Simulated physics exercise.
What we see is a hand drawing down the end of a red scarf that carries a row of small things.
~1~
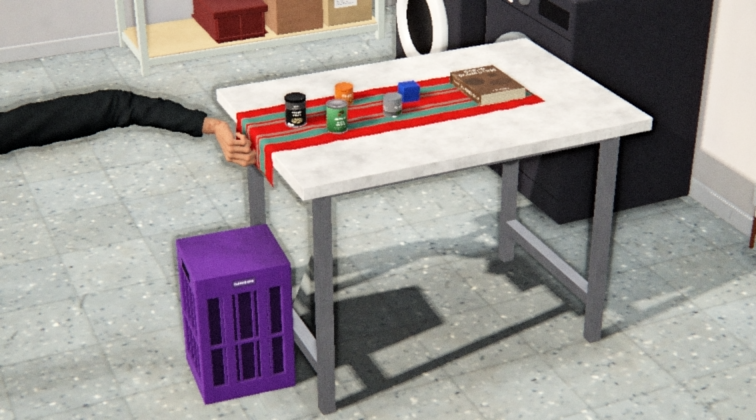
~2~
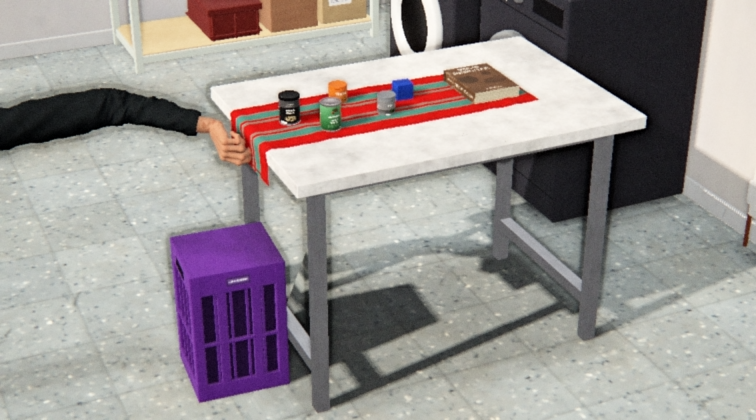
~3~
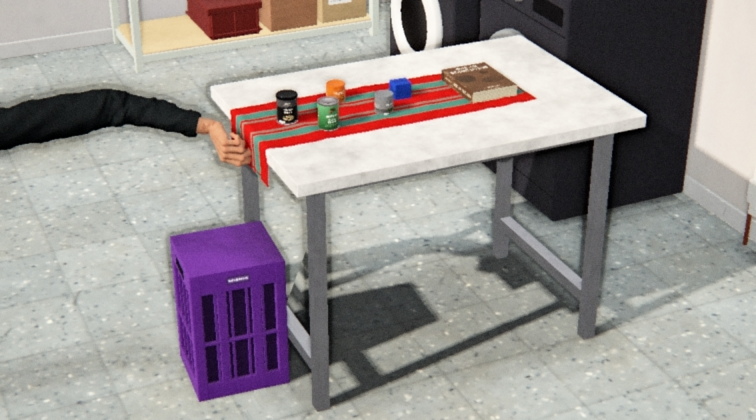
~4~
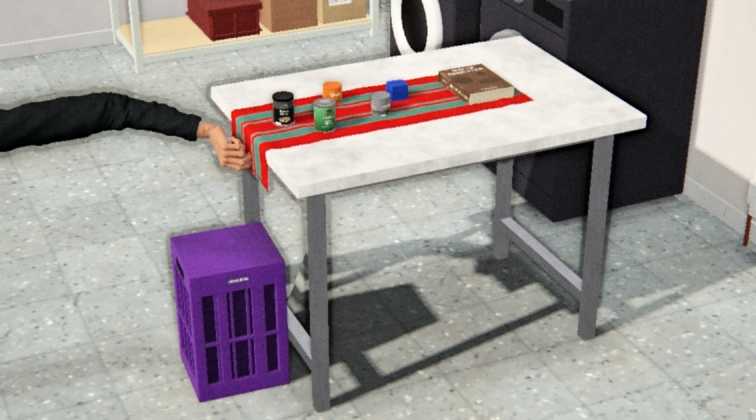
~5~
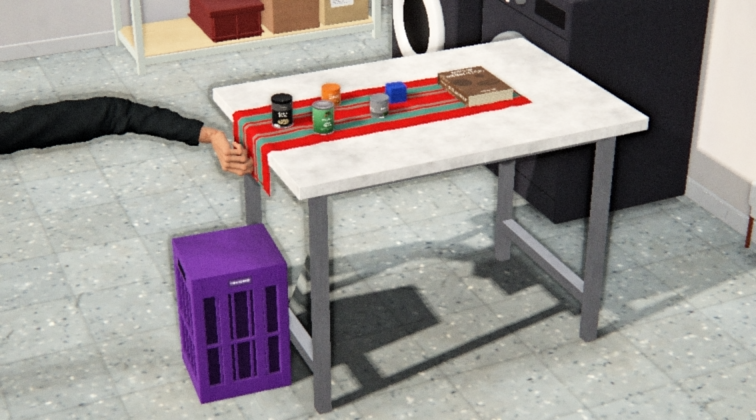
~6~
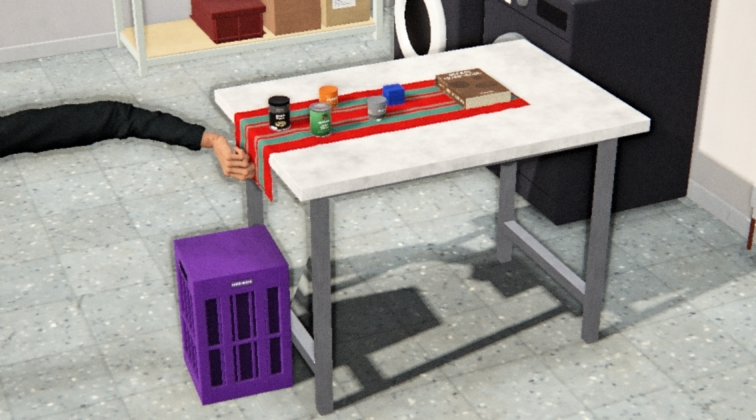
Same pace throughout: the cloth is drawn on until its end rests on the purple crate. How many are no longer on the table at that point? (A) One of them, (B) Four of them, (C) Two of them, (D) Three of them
(C) Two of them.
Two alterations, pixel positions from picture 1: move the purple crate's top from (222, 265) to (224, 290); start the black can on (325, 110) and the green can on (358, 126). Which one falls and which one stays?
As for the black can, it leaves the top; as for the green can, it leaves the top.
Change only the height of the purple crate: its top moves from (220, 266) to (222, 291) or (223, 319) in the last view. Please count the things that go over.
Counts: 3 / 4.
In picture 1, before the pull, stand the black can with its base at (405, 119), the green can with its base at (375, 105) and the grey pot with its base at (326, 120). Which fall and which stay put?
The black can stays aboard, the green can stays aboard, the grey pot is lost.
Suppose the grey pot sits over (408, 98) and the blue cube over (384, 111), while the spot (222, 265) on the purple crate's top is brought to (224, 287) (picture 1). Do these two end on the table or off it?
Grey pot: Safe; blue cube: Safe.
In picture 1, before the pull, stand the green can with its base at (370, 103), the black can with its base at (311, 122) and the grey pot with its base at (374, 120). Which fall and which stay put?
Of the three, the green can stays aloft, the black can ends off the top and the grey pot stays aloft.
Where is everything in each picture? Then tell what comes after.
In the first picture, hem (274, 187); black can (295, 96); green can (337, 103); orange pot (344, 86); grey pot (393, 96); blue cube (409, 84); top of the crate (222, 265).
In the second picture, hem (269, 186); black can (289, 94).
In the third picture, hem (268, 187); green can (328, 101).
In the fourth picture, hem (268, 191); orange pot (332, 85); top of the crate (216, 263).
In the fifth picture, hem (270, 196); grey pot (380, 97).
In the sixth picture, hem (272, 202); black can (279, 99); green can (320, 107); orange pot (328, 89); grey pot (377, 99); blue cube (394, 87).
A little later, hem near (254, 209); all still up.
Next, hem near (255, 237); black can and green can gone.
Later still, hem on the crate; black can and green can gone.
When it is over, hem on the crate; black can and green can gone. It carries off two.
